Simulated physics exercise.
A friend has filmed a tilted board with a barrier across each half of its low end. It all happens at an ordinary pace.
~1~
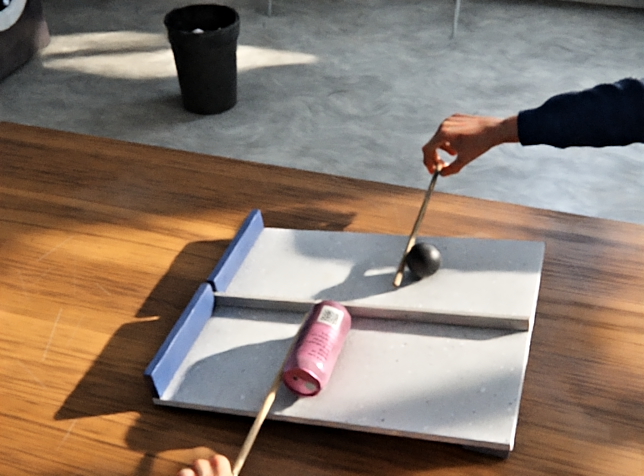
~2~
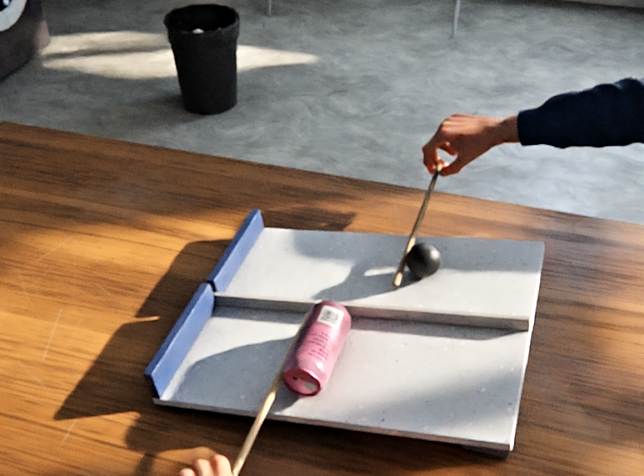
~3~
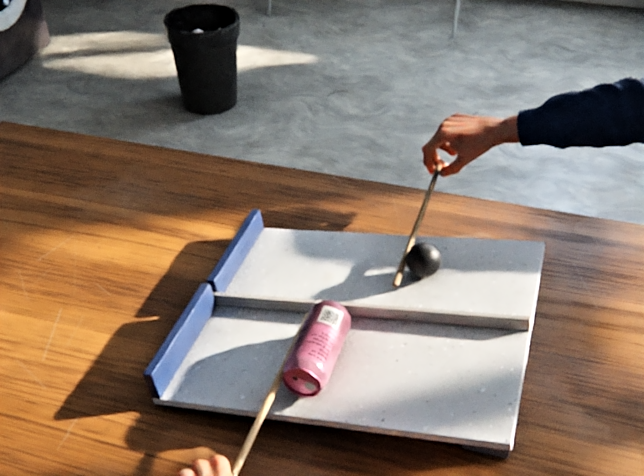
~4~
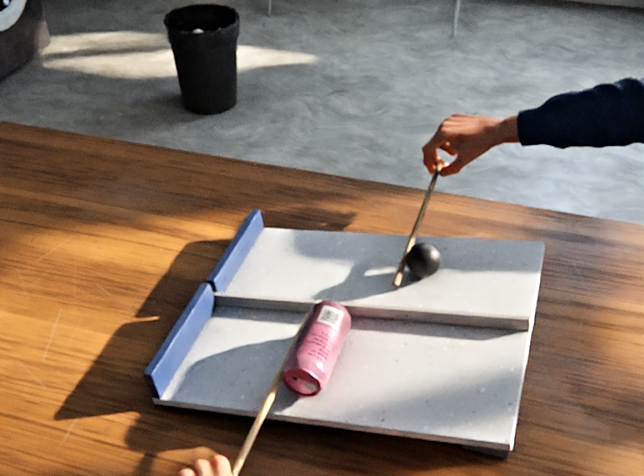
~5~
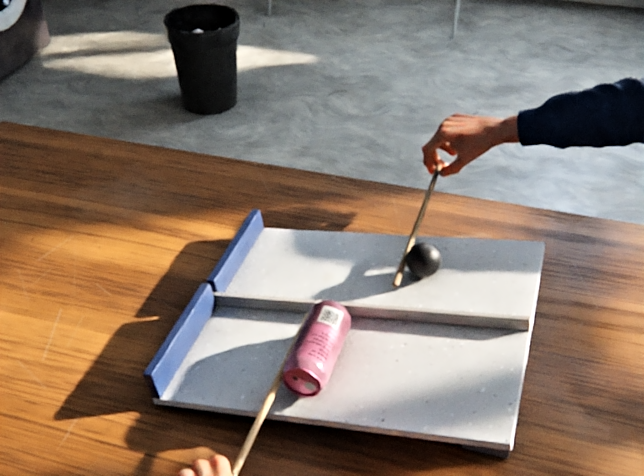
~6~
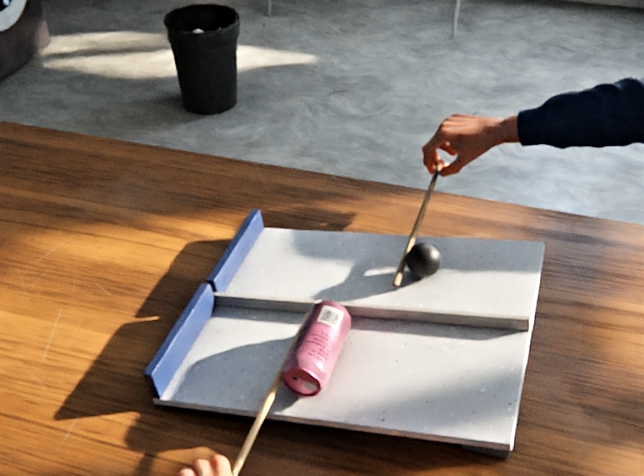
A black ball and a pink can stay still on a tilted, pale board with blue barriers along its left edge, each held back by a thin stick in a hand, and nothing visibly moves.
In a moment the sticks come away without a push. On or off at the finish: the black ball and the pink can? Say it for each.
Here the black ball stops on the board; the pink can stops on the board.
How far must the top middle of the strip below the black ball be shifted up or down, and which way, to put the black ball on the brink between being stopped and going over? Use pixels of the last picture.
Roughly 12 pixels down.
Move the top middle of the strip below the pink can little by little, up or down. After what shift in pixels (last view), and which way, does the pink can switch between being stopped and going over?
About 16 pixels down.
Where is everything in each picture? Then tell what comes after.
In the first picture, held back by the sticks; black ball (424, 260); pink can (318, 346); board (358, 306).
In the second picture, held back by the sticks; pink can (318, 346); board (358, 306).
In the third picture, held back by the sticks; black ball (424, 260); board (358, 306).
In the fourth picture, held back by the sticks; pink can (318, 346); board (358, 306).
In the fifth picture, held back by the sticks; black ball (424, 260); board (358, 306).
In the sixth picture, held back by the sticks; black ball (424, 260); pink can (318, 346); board (358, 306).
Then, 0.46 s past the last view, black ball rolling on the board near (363, 257); pink can rolling on the board near (258, 341).
Finally, the black ball gets caught, near (255, 251); the pink can gets caught, near (204, 336).
